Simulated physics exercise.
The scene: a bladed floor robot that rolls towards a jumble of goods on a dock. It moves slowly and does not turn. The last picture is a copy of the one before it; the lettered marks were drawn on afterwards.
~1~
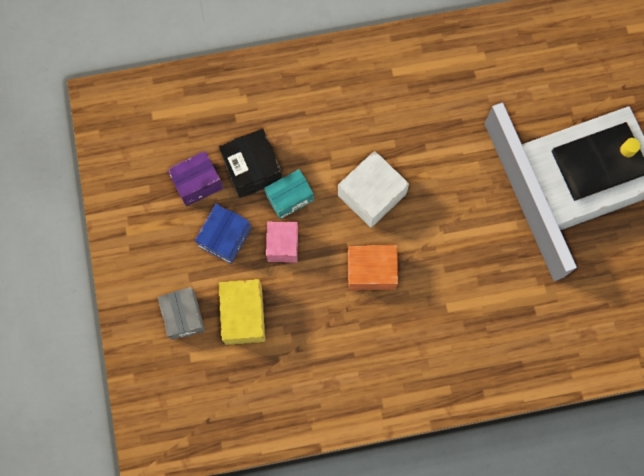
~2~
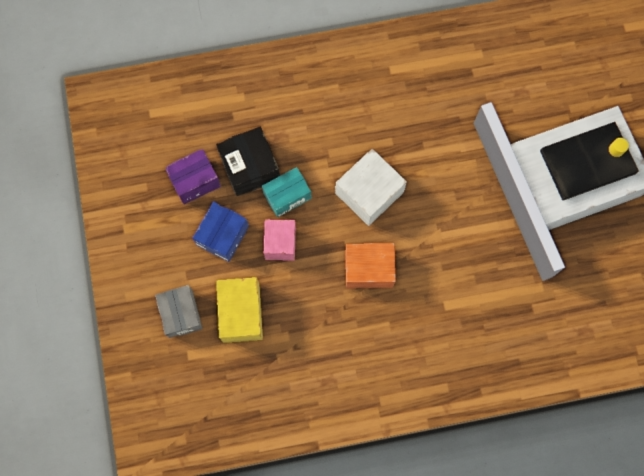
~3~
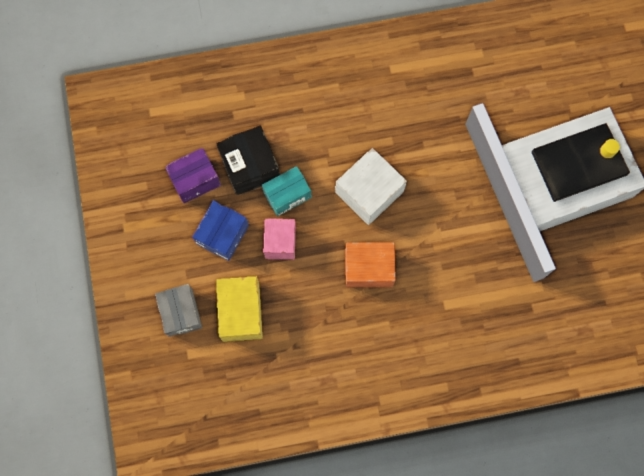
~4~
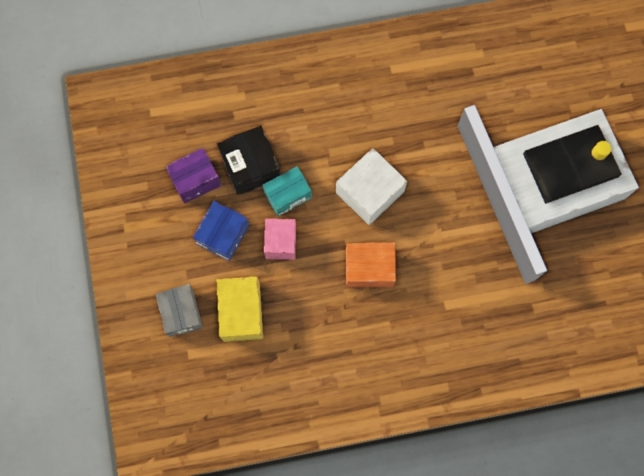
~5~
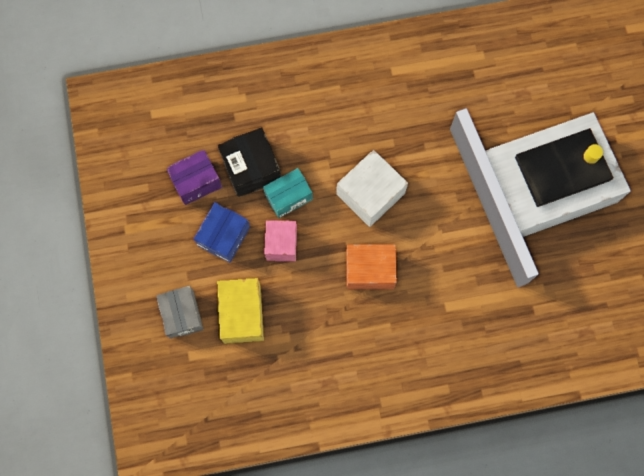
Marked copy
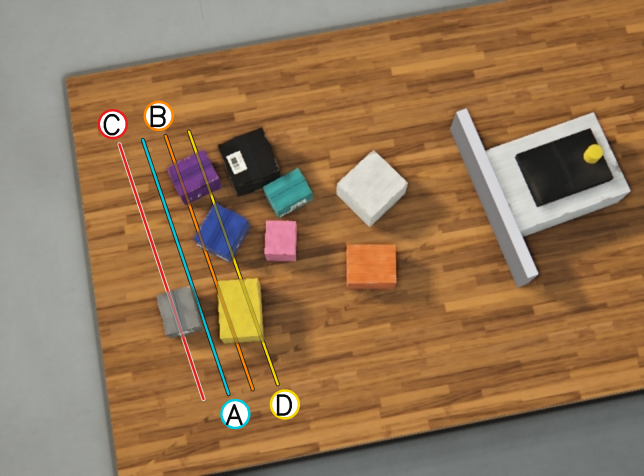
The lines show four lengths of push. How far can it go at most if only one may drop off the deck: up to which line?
Line A.
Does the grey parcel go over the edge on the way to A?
Yes.
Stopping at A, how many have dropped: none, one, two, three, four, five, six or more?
In all, one.
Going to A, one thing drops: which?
It is the grey parcel.
On the marked copy, A at (184, 262); B at (208, 258); C at (160, 267); D at (232, 254).
Taking A. A third of the way, robot (448, 190); orange crate (367, 270); white crate (336, 189).
Two thirds of the way, robot (336, 210); purple parcel (172, 182); turquoise parcel (183, 216).
When it is over, robot (247, 227); grey parcel over the edge; purple parcel (86, 198); one fallen.
As for the rest, B is within the limit but short; C drops three; D is within the limit but short.
